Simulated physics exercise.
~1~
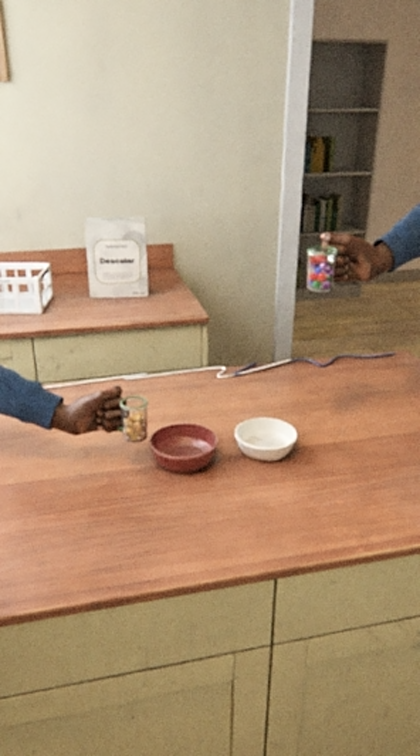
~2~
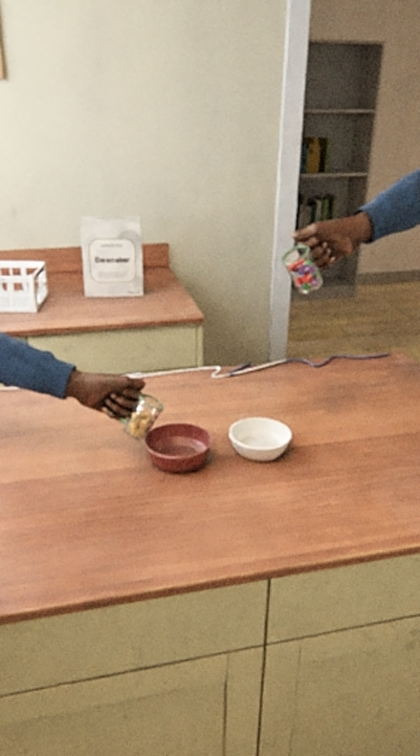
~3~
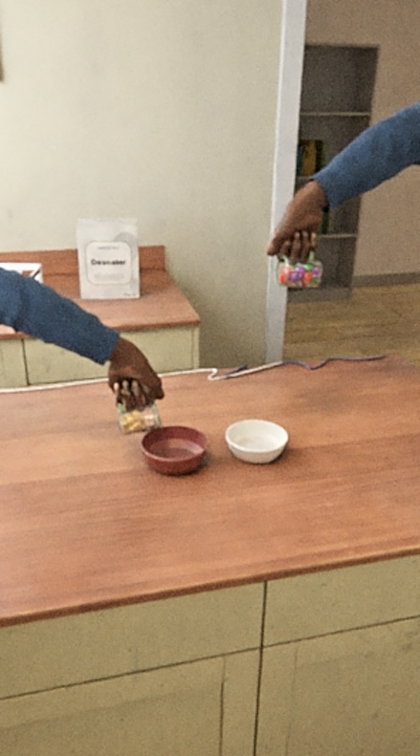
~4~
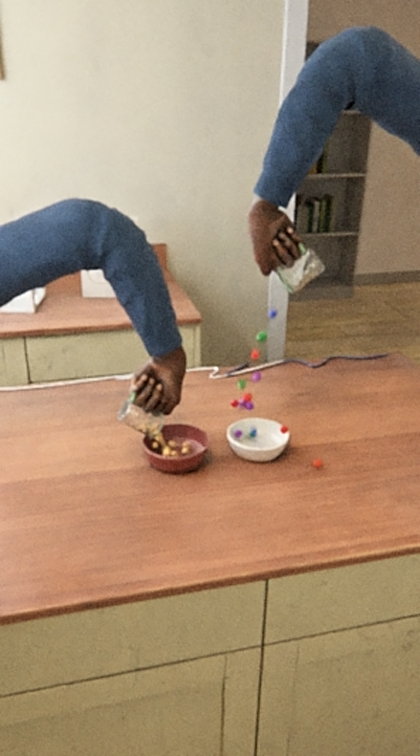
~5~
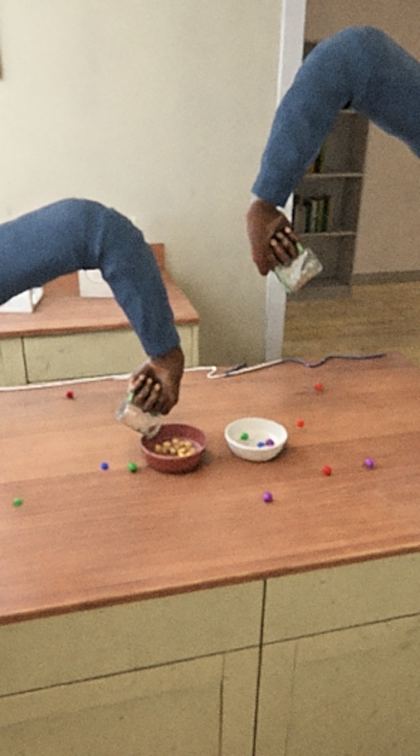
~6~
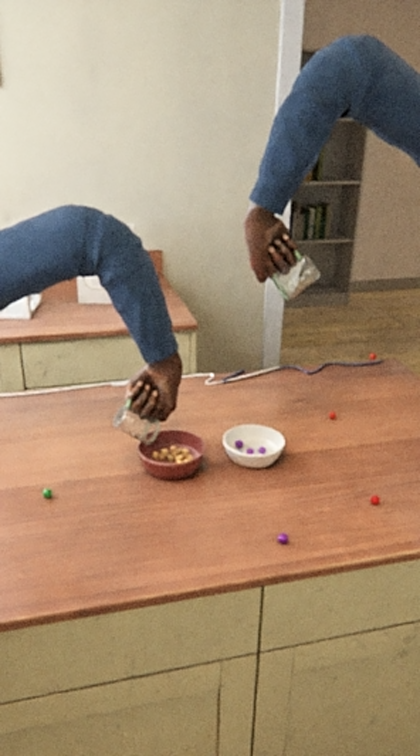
On a wooden kitchen counter, two hands tipped small glass jars over shallow bowls; the brownish pieces from the low left jar all stayed in the red bowl, while colourful beads dropped from higher up mostly bounced out of the white one and scattered.
